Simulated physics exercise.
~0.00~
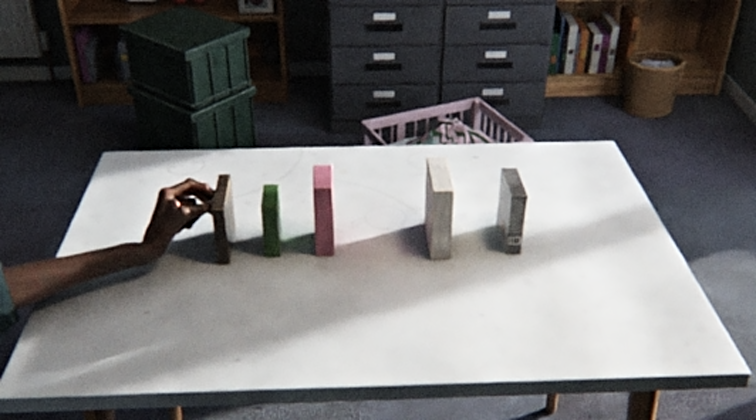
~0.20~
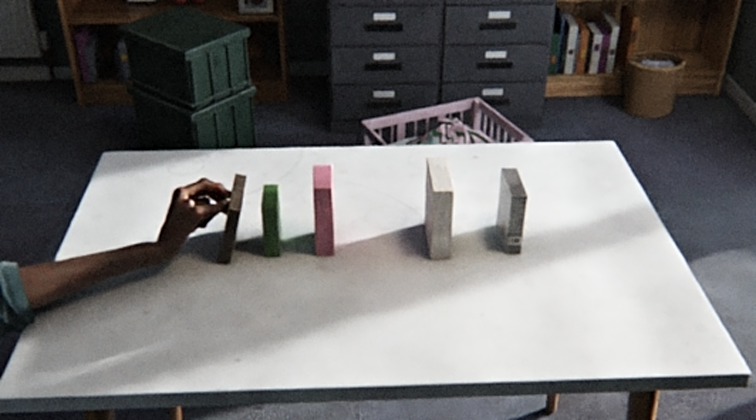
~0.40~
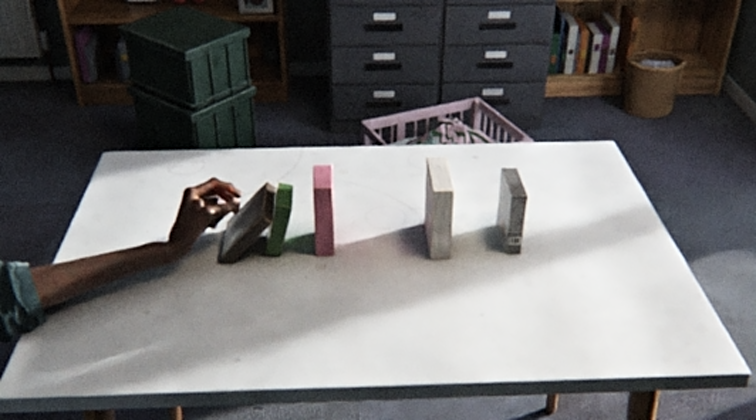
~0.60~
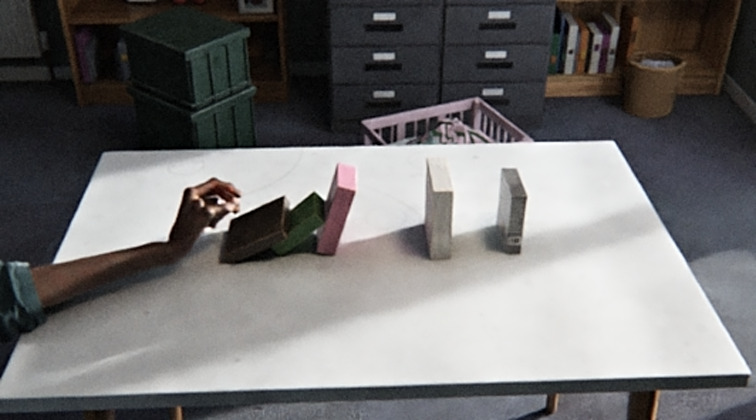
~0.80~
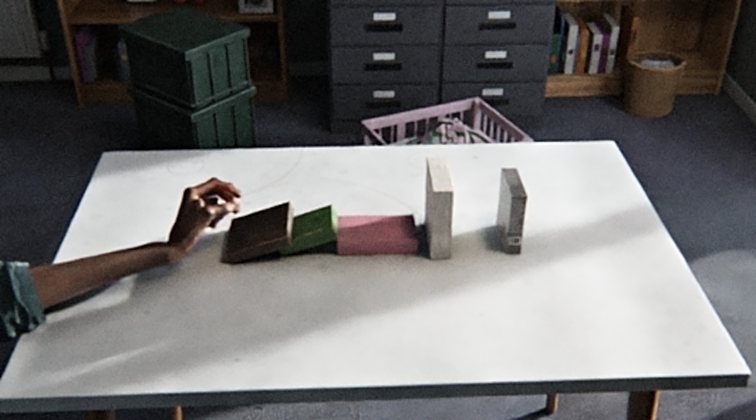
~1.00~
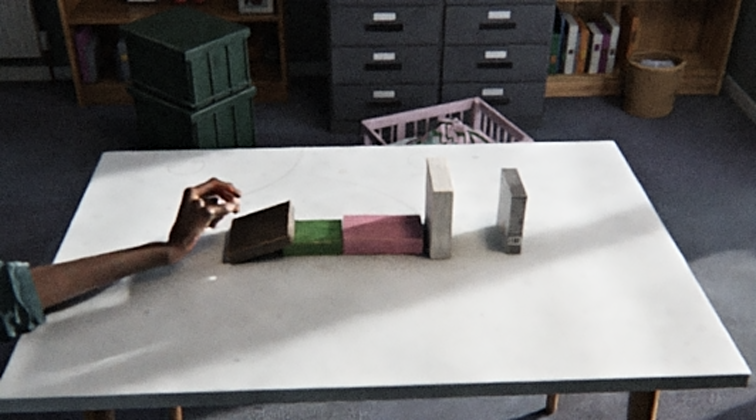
Hand tipping a dark block rightward into green and pink blocks, toppling both, while the white and grey ones stay standing.
